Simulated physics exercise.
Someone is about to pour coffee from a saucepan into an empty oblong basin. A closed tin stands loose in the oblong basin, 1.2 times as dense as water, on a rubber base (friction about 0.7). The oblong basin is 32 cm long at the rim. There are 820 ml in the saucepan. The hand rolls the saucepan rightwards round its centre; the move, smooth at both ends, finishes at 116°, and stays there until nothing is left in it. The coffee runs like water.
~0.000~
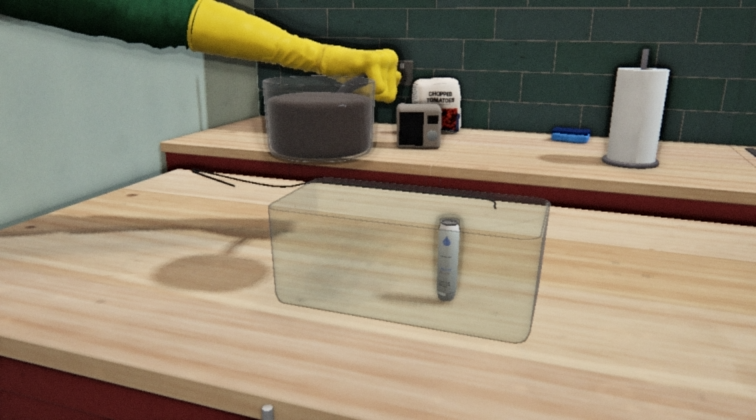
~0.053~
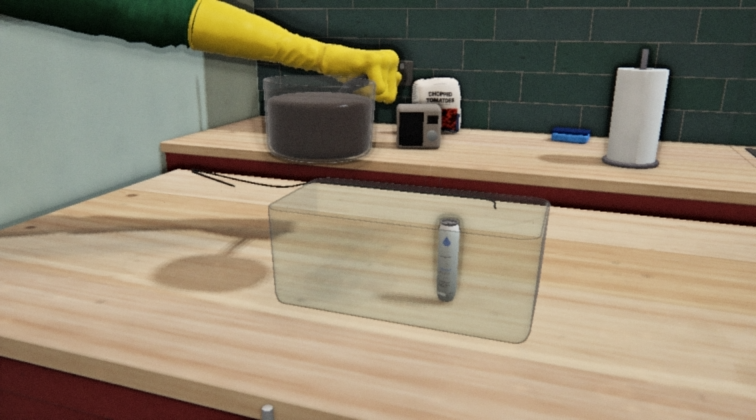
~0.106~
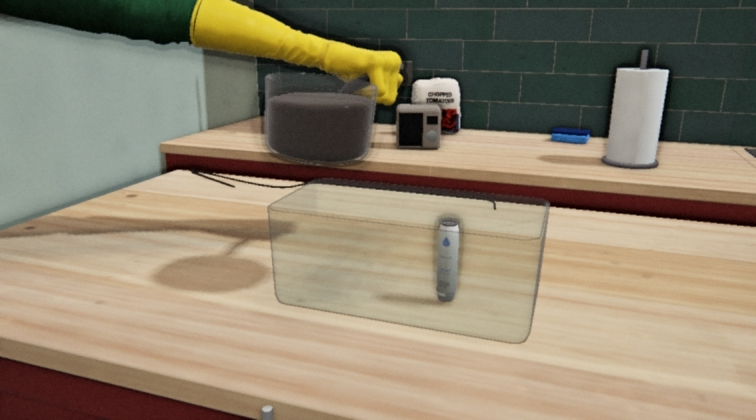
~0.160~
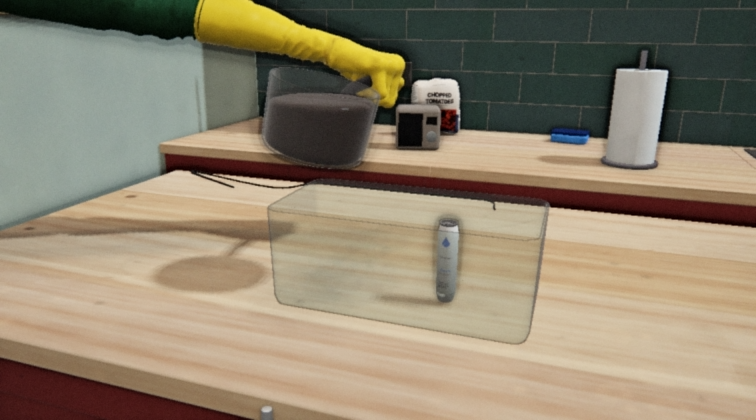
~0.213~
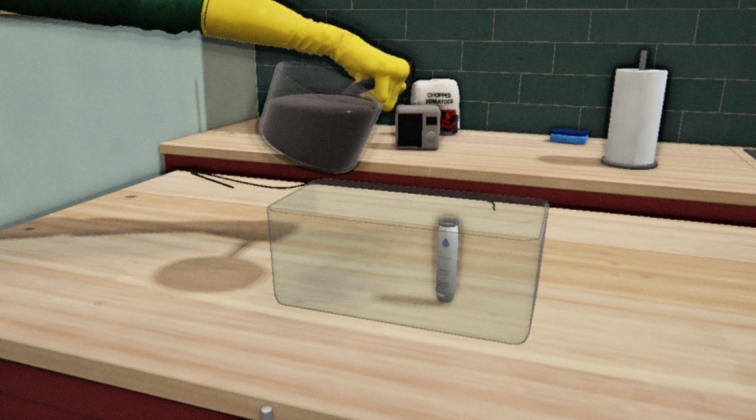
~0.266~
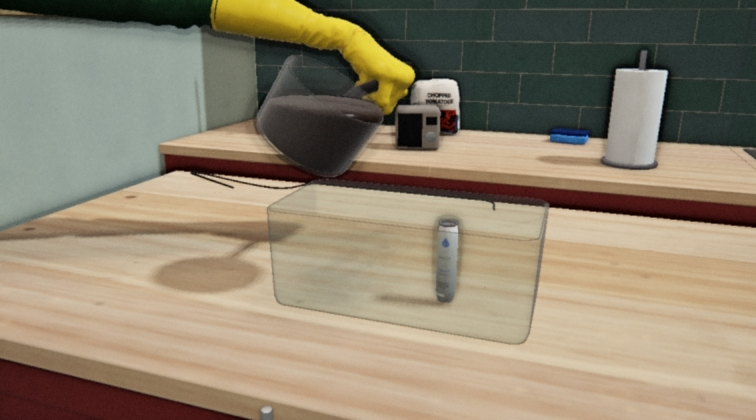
To begin with, a yellow-gloved hand holds a see-through saucepan of dark liquid level above a clear oblong basin with a small silvery tin standing inside. The hand then rolls the saucepan rightwards, slowly at first and then further, until it leans steeply, while the basin and tin stay still.
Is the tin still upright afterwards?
The tin goes over.
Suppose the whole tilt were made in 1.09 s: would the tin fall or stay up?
Then it remains upright.
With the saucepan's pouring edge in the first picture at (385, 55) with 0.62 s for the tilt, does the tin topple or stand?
Then it falls.
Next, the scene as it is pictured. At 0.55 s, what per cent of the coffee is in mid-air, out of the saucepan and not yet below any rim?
Near 28 in a hundred.
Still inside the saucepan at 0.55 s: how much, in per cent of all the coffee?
Near 32 in a hundred.
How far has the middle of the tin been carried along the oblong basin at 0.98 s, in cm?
Some 1 cm.
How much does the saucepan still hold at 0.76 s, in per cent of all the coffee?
Some 4 per cent.
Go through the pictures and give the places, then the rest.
In the first frame, it leans 0°; its right rim is at (371, 85); the coffee meets the walls at (276, 96) and (370, 101); the oblong basin's rim runs from (294, 193) to (546, 220); the tin's top is at (449, 225).
In the second frame, it leans 2°; its right rim is at (371, 86); the coffee meets the walls at (276, 96) and (370, 101).
In the third frame, it leans 6°; its right rim is at (373, 92); the coffee meets the walls at (277, 97) and (372, 103).
In the fourth frame, it leans 14°; its right rim is at (376, 100); the coffee meets the walls at (277, 98) and (373, 105).
In the fifth frame, it leans 23°; its right rim is at (377, 111); the coffee meets the walls at (276, 101) and (378, 108).
In the sixth frame, it leans 35°; its right rim is at (378, 125); the coffee meets the walls at (275, 98) and (376, 114); 2 per cent is over the edge.
Then, 0.55 s in, the tilt is 101° and 32 per cent is still to pour; the tin stands where it began.
Then, 0.76 s in, the tilt is 116° and 4 per cent is still to pour; the tin stands 1 cm from where it began.
Then, 0.98 s in, the tilt is 116° and 0 per cent is still to pour; the tin leans 20°.
Then, 1.22 s in, the tilt is 116° and 0 per cent is still to pour; the tin lies on its side.
Finally, the tin lies on its side.
